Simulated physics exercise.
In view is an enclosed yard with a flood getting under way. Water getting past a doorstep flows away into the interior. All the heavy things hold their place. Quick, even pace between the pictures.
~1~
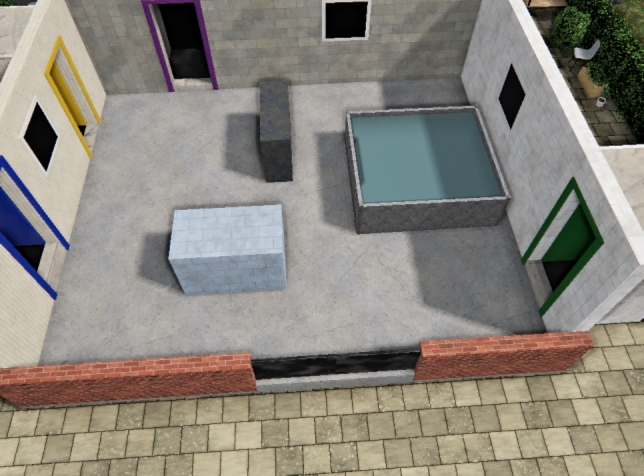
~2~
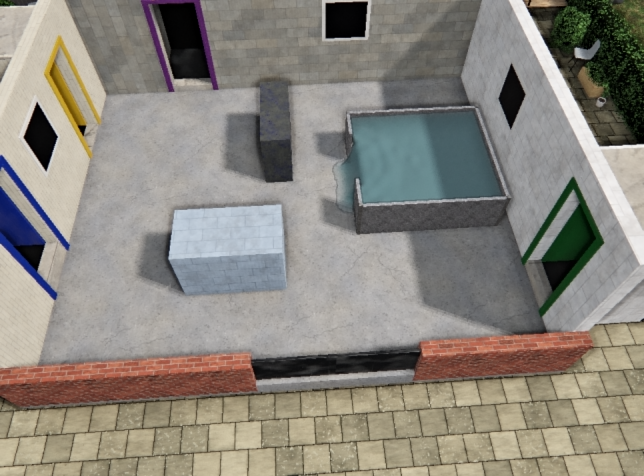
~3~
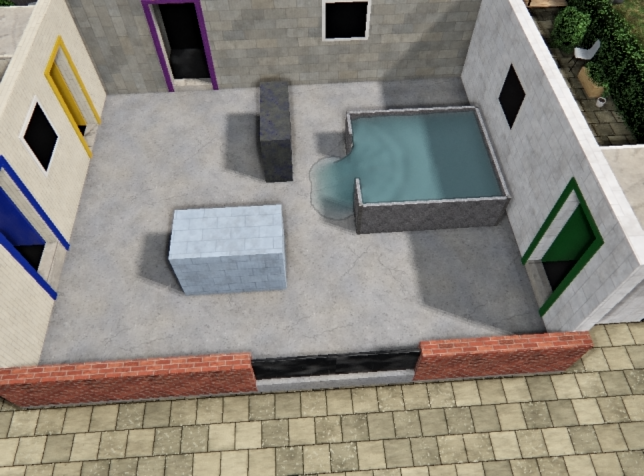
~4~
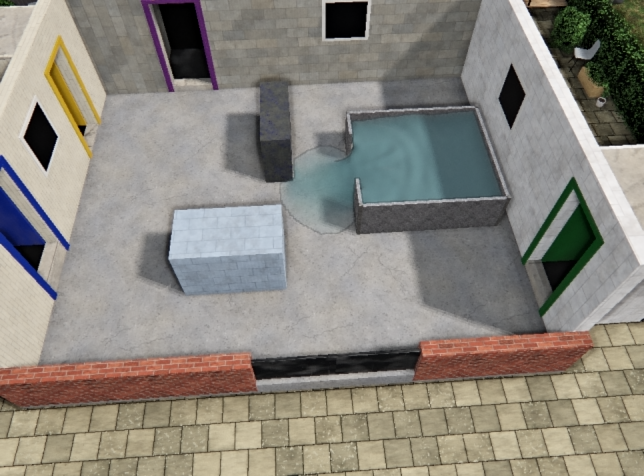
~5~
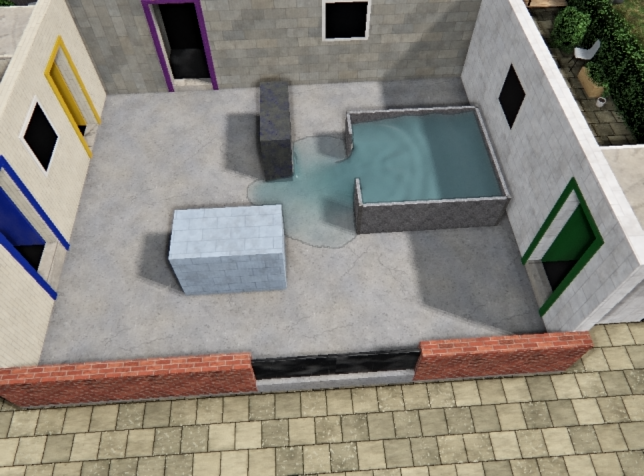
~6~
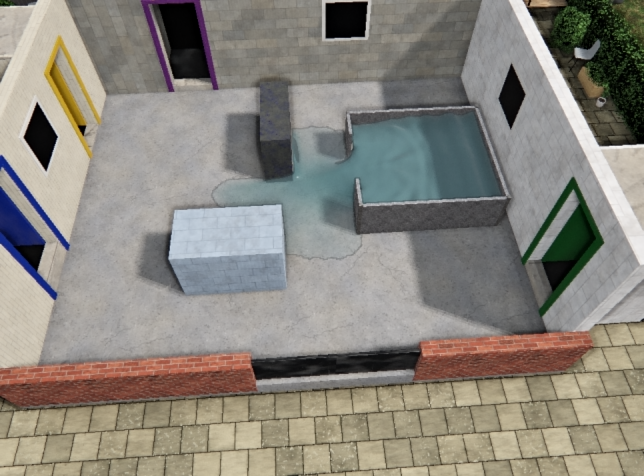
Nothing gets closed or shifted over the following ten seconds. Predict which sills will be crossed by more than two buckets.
Outcome: The purple door gets two buckets or less inside; the green door gets two buckets or less inside; the blue door gets two buckets or less inside; the yellow door gets more than two buckets inside.
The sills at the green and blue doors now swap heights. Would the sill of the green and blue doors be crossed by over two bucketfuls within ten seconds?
Note: Green stays safe, blue is swamped.
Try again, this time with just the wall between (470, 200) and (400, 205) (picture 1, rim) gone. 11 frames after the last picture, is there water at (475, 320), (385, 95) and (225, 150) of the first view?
Submerged, untouched, untouched.
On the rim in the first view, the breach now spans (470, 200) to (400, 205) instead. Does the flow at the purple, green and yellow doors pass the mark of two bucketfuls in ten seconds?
Lab note - purple door: Short of the mark; green door: Above the mark; yellow door: Short of the mark.
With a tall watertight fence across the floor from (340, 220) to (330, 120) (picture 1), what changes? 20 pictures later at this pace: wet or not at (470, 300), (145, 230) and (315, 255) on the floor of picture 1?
Results in order: Bone-dry / bone-dry / swamped.
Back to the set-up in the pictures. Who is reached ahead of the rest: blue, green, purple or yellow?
I say the door marked blue.
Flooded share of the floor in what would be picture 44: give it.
I'd say 80 per cent.
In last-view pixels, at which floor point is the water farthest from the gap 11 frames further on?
I'd say near (50, 322).
A moment on, water covers 25 % of the floor; the purple door not reached, the green door not reached, the blue door not reached, the yellow door not reached.
Next, water covers 40 % of the floor; the purple door not reached, the green door not reached, the blue door wet at the sill, nothing in, the yellow door not reached.
Then, water covers 60 % of the floor; the purple door wet at the sill, nothing in, the green door not reached, the blue door under two buckets in, the yellow door under two buckets in.
Later, water covers 80 % of the floor; the purple door wet at the sill, nothing in, the green door not reached, the blue door under two buckets in, the yellow door under two buckets in.
In the end, water covers 100 % of the floor; the purple door wet at the sill, nothing in, the green door wet at the sill, nothing in, the blue door under two buckets in, the yellow door over two buckets in.
